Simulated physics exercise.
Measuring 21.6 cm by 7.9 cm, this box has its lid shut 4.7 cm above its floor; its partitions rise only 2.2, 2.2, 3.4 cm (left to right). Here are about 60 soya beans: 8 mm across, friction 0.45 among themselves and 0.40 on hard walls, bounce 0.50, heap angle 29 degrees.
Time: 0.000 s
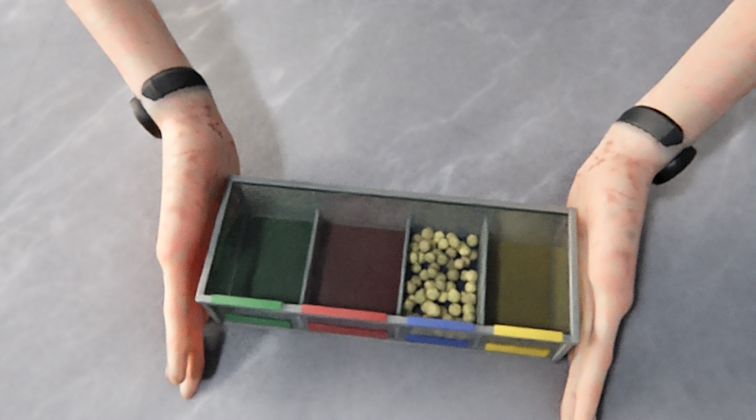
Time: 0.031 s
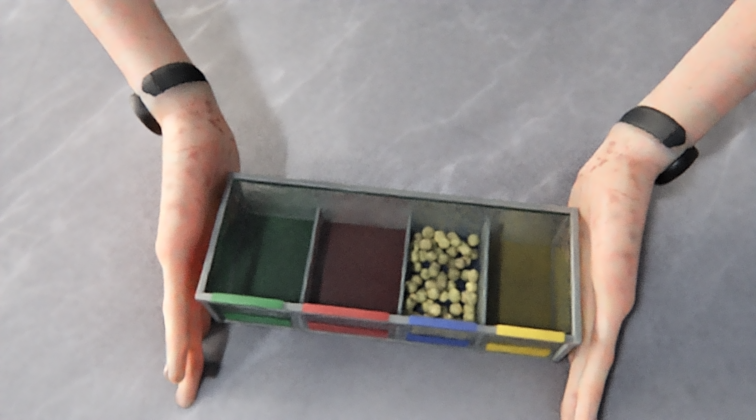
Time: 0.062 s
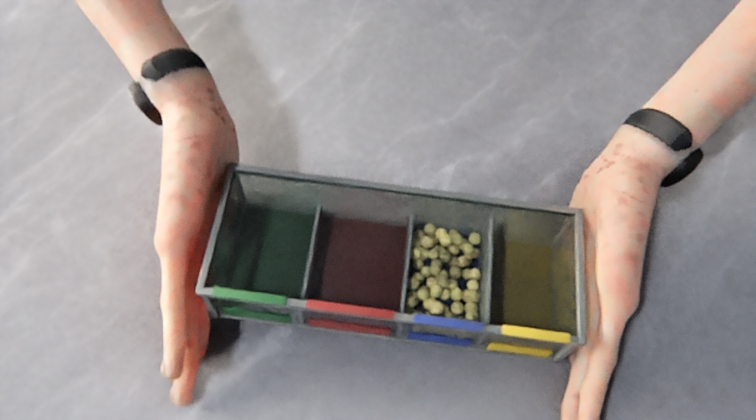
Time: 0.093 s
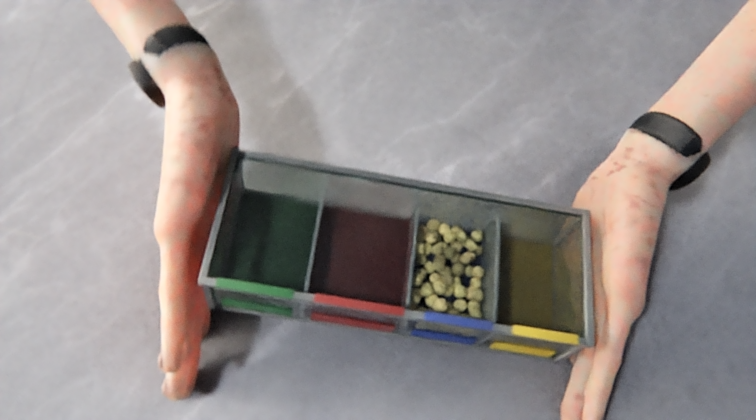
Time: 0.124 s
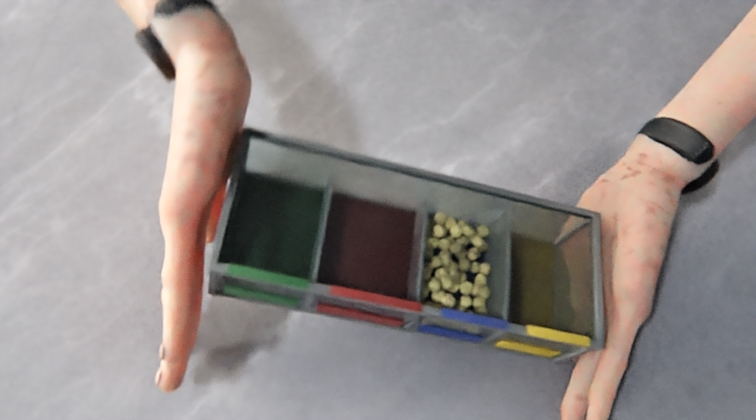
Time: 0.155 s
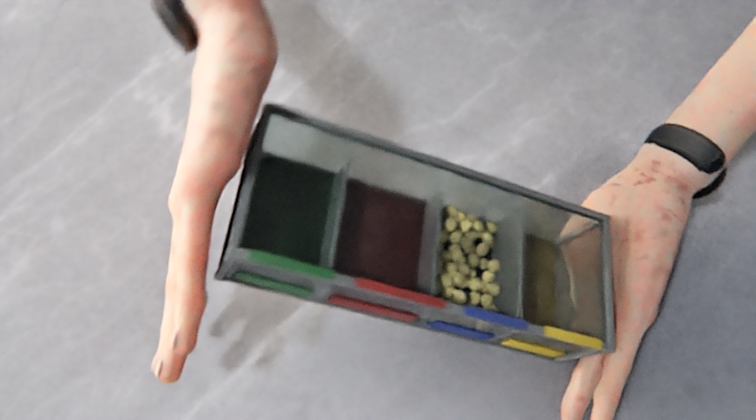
The video shows two hands holding a clear four-section box with small pale beans in the blue-marked section; the hands then tilt it, raising its left end increasingly while the beans stay in their section.
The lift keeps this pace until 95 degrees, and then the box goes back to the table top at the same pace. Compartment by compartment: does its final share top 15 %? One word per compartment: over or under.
Red compartment under, blue compartment over, green compartment under, yellow compartment over.
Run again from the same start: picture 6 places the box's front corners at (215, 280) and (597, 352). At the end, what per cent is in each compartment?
Red 0 %, blue 70 %, green 0 %, yellow 30 %.
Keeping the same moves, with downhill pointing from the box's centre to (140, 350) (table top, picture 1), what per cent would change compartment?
Something like 90 in a hundred.
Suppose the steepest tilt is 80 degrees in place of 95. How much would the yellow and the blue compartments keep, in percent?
With that change it's yellow at 25 per cent and blue at 75 per cent.
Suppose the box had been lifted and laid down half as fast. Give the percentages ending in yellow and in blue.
The yellow compartment would end with 35 per cent and the blue one with 65 per cent.
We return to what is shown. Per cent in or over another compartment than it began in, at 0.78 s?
Close to 45 per cent, I reckon.
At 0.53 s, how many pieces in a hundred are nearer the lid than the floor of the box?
Roughly 70 per cent.
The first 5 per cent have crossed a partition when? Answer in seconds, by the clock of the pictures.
It comes at roughly 0.50 s.
After 0.53 s, tilt 94 degrees; blue 85 %, yellow 15 %.
After 0.78 s, tilt 38 degrees; blue 55 %, yellow 45 %.
Then, at 1.14 s, tilt 0 degrees; blue 55 %, yellow 45 %.
By 1.6 s all is still; red 0 %, blue 55 %, green 0 %, yellow 45 %.
